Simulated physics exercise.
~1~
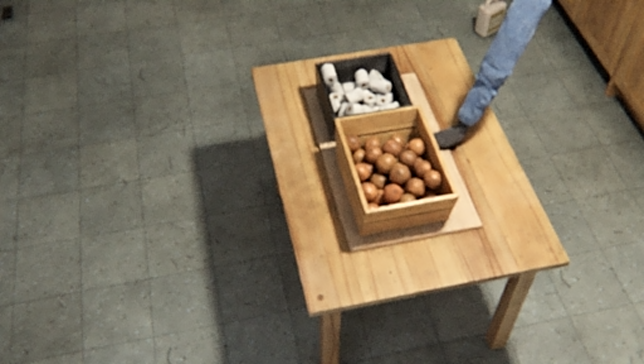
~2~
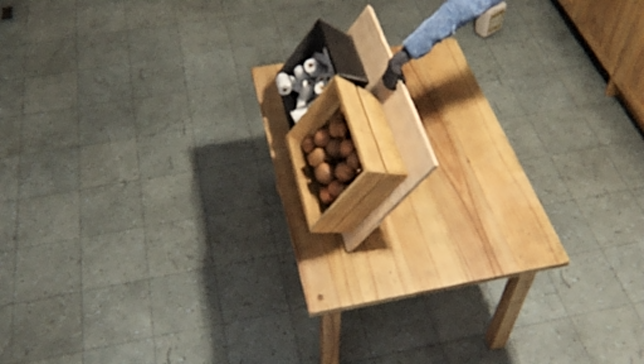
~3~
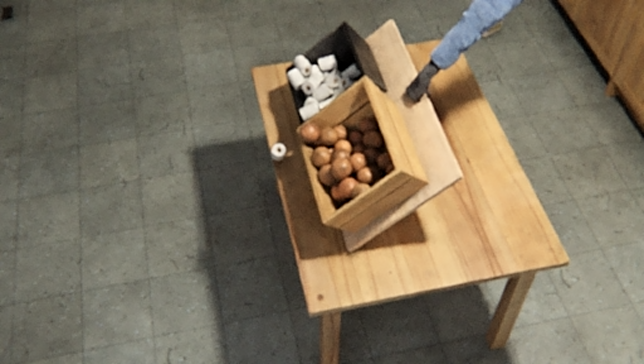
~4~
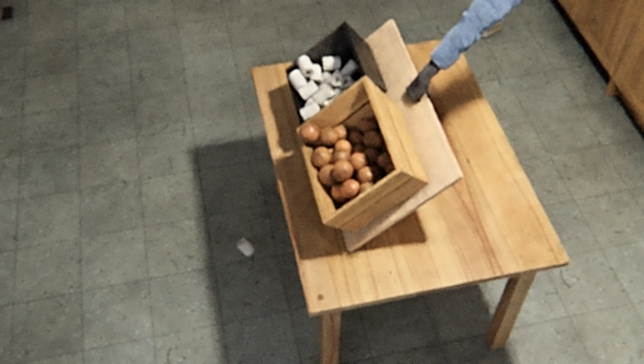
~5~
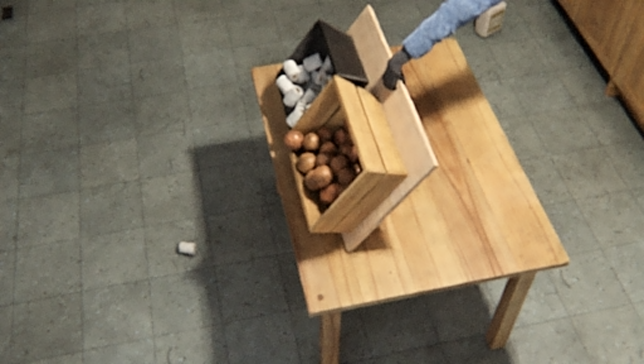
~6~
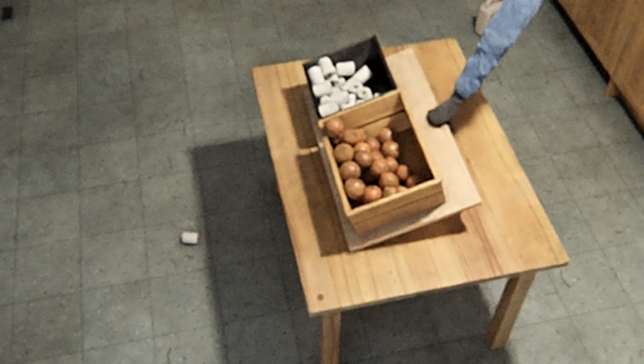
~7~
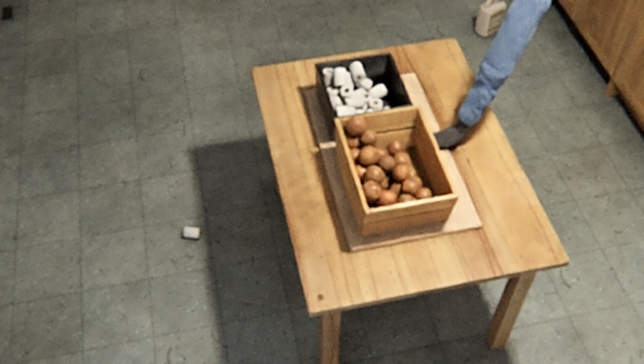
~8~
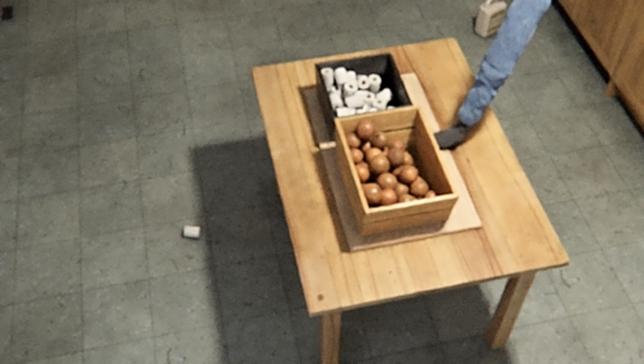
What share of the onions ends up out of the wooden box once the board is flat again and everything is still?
Fewer than one in six of the onions end up out of the wooden box, as they all appear to stay inside it.
